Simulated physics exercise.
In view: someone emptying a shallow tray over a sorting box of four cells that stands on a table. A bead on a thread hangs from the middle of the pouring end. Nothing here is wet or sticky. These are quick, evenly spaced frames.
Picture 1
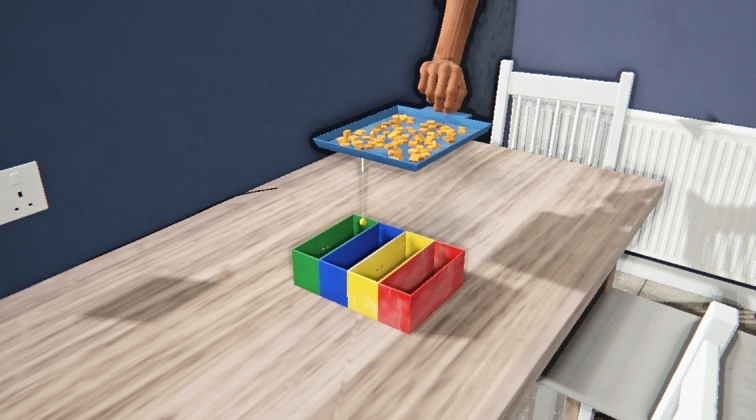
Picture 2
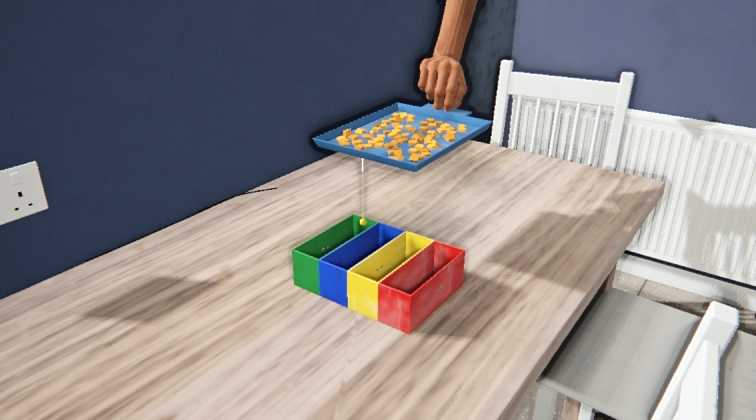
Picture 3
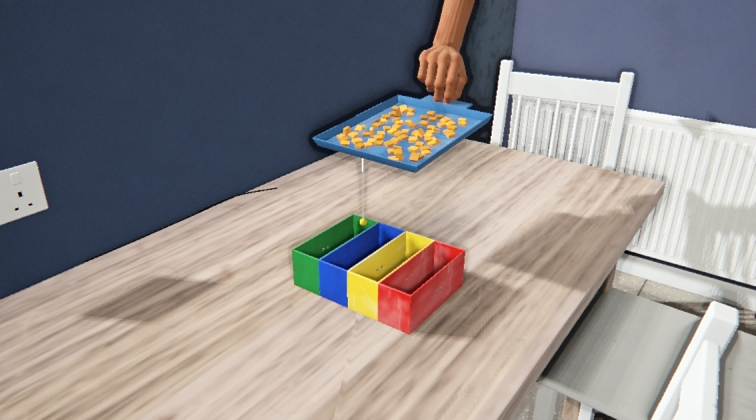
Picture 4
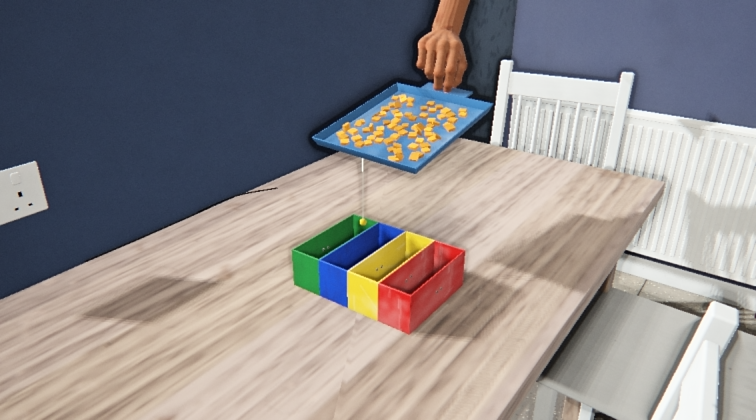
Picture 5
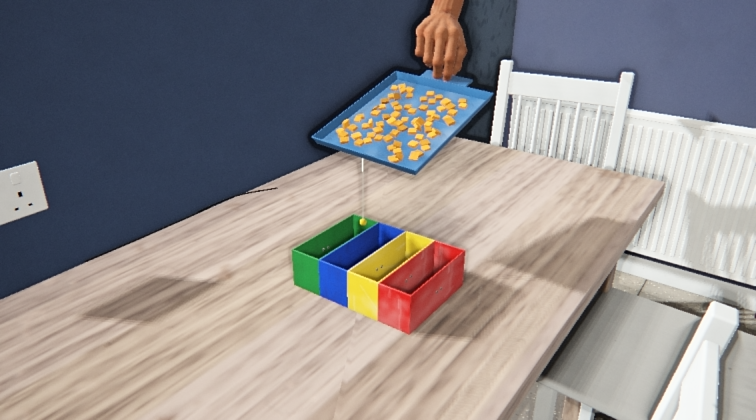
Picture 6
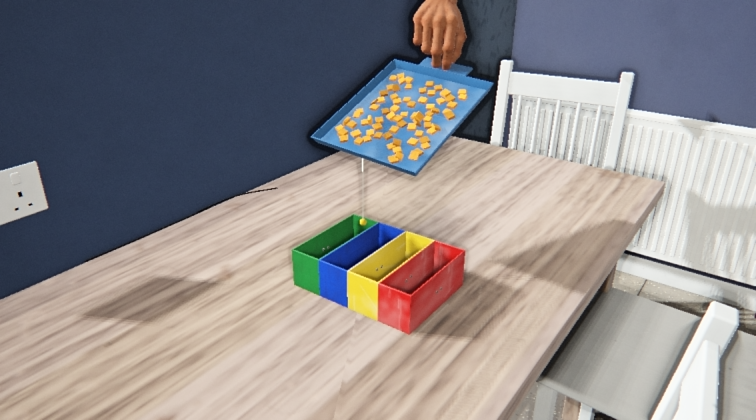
A hand gradually tilting a blue tray of small orange crackers above a green, blue, yellow and red sorting box on a table.
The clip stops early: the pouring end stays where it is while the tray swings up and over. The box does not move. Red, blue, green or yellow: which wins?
The yellow one ends fullest.
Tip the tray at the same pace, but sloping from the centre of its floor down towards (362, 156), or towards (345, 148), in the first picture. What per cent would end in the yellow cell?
Near 10 % and 0 %.
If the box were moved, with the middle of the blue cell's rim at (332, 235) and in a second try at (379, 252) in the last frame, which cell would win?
The first try: The cell in red. The second: The cell in blue.
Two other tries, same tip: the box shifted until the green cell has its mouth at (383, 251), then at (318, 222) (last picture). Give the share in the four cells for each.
First some 60, then 90 per cent.
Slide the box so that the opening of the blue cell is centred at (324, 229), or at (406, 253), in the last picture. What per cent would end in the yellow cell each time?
Near 20 % and 0 %.
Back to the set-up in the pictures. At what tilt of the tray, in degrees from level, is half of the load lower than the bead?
Near 90 degrees.
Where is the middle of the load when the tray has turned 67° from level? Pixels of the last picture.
Close to (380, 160).
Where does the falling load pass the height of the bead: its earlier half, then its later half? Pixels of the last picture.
First near (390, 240), later near (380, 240).
Shortly afterwards, tray tipped steeply; the bulk on the tray; a little falling or outside the box.
Next, tray tipped past a quarter turn; near a third in the yellow cell; near a quarter in the blue cell; a little in the green cell; a little in the red cell; near a quarter falling or outside the box.
Some moments later, tray tipped past a quarter turn; near half in the yellow cell; near a quarter in the blue cell; near a quarter in the green cell; a little in the red cell; only a few falling or outside the box.
In the end, tray tipped past a quarter turn; near half in the yellow cell; near a quarter in the blue cell; near a quarter in the green cell; a little in the red cell; only a few outside the box.
